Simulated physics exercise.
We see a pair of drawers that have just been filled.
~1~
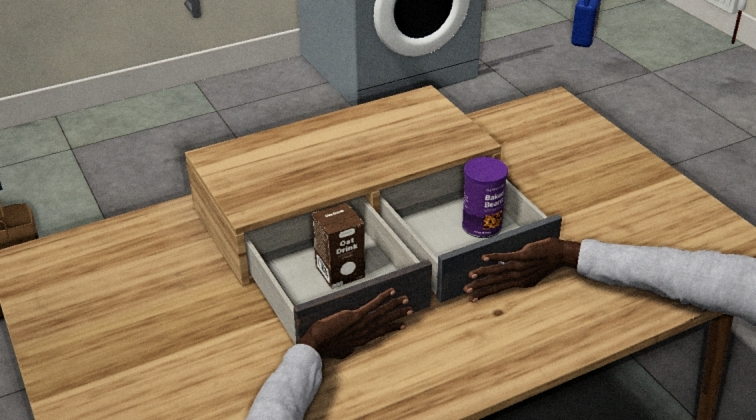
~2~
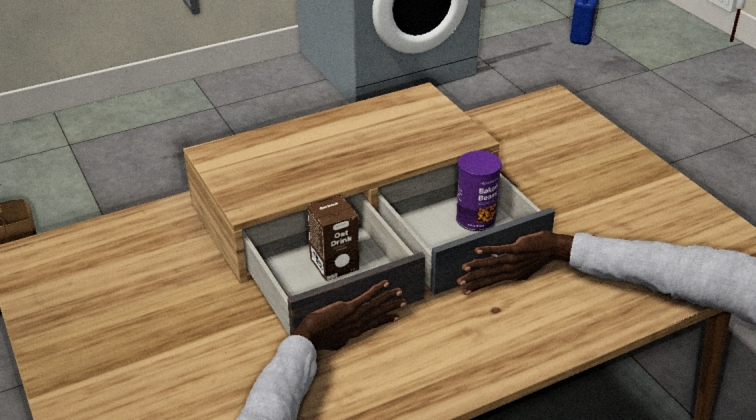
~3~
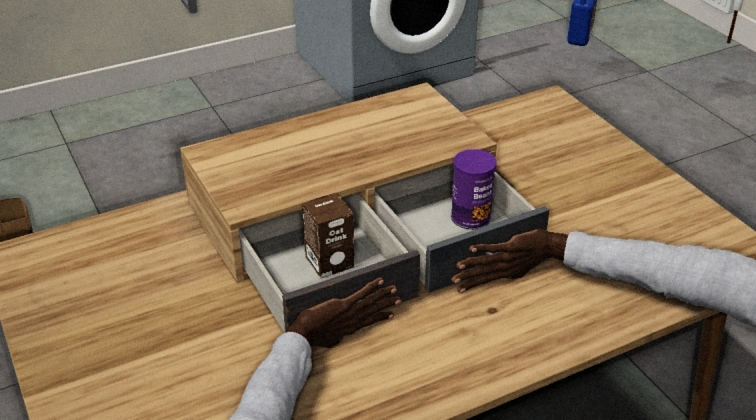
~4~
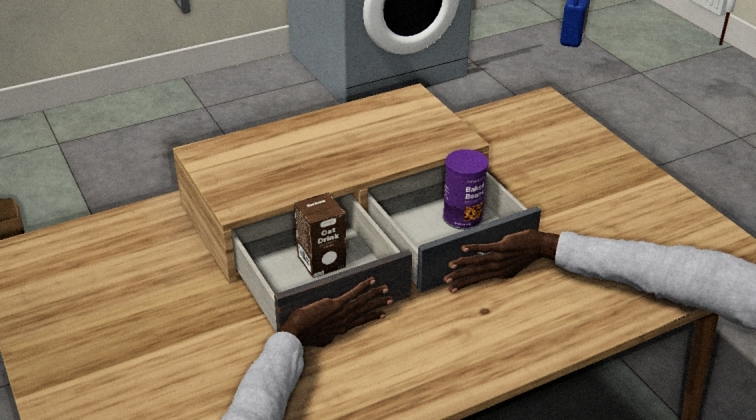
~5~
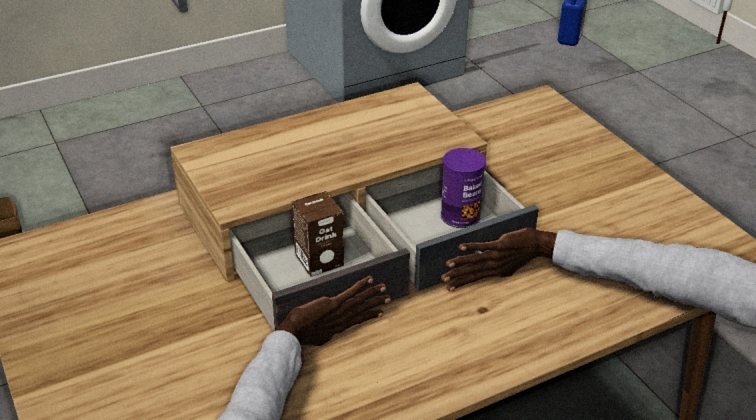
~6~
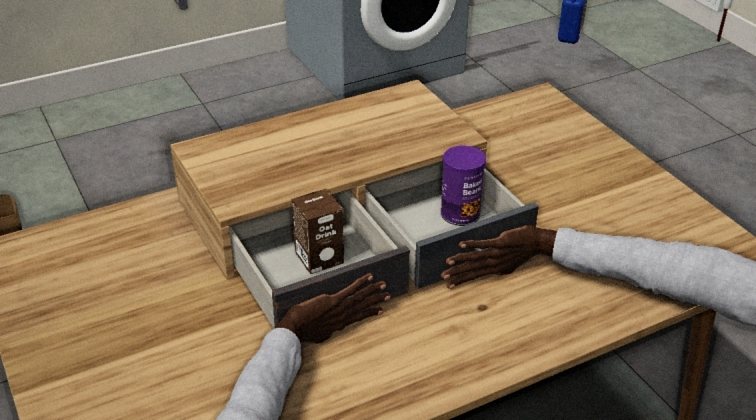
To begin with, two hands rest against the fronts of two wide-open drawers in a wooden chest, a brown carton in the left and a purple tin in the right. The hands nudge both drawers very slightly inward, then barely move as the view drifts a little, with both drawers still wide open.
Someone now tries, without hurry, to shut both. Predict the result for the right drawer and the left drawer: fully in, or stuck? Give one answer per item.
Right drawer: Stuck. Left drawer: Stuck.
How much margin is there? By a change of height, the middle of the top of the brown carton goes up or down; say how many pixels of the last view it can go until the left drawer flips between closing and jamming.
Downward, by some 8 pixels.
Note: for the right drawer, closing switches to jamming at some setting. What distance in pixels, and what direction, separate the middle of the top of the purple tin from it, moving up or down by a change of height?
It would take a shift of about 16 pixels, down.
Then, 0.32 s on from there, right drawer starting in; left drawer starting in.
Then, 0.50 s on from there, right drawer about half in; left drawer about half in.
In the end, the right drawer jams; the left drawer jams.
